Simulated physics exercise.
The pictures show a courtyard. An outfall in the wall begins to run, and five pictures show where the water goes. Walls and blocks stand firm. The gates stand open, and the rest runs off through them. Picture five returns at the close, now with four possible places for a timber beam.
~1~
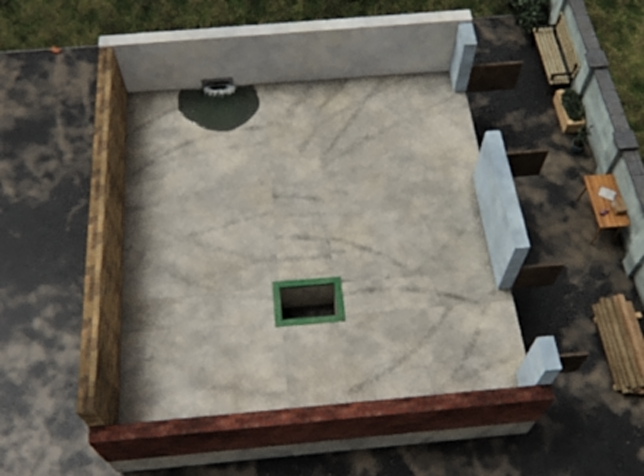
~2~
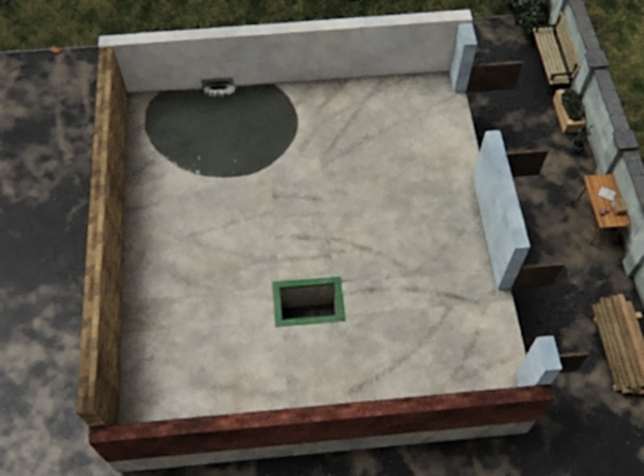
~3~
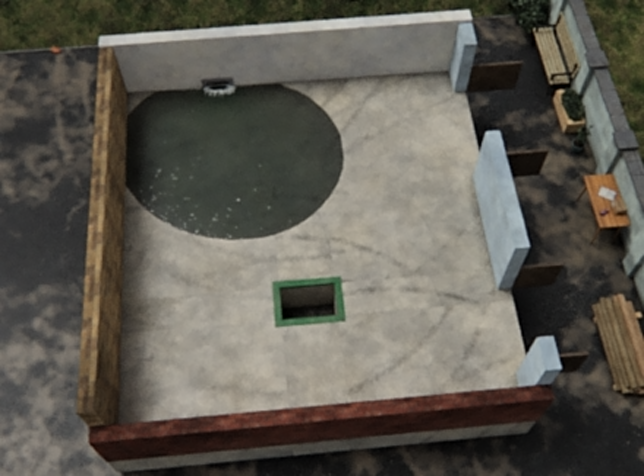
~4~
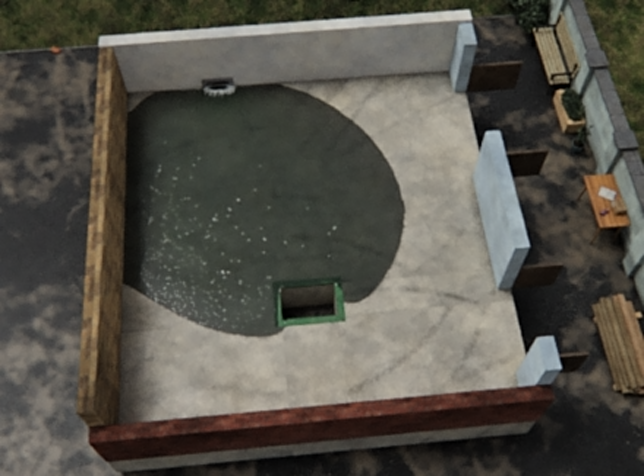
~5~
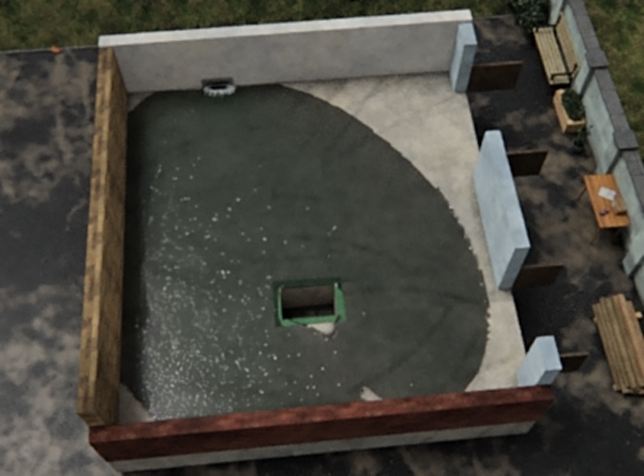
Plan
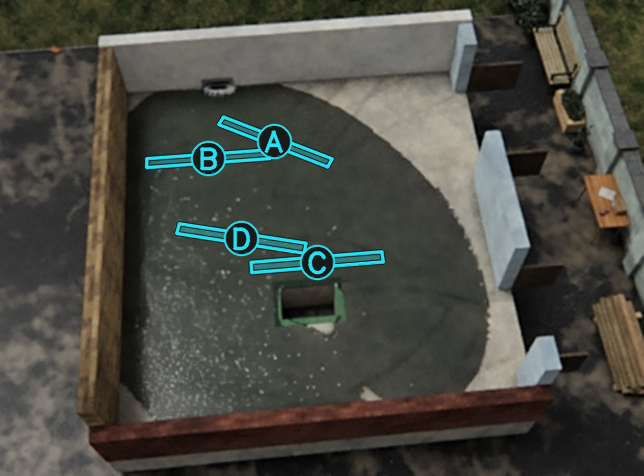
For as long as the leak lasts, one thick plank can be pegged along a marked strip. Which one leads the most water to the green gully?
Go for A.
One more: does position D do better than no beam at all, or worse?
Position D is worse.
On the marked copy, A from (221, 120) to (329, 162); B from (146, 163) to (269, 154); C from (251, 267) to (382, 256); D from (178, 228) to (305, 248).
With A, about 13 % of the stream runs into the green gully, about 85 % out by the gates.
With B, about 9 % of the stream runs into the green gully, about 89 % out by the gates.
With C, about 6 % of the stream runs into the green gully, about 92 % out by the gates.
With D, about 6 % of the stream runs into the green gully, about 92 % out by the gates.
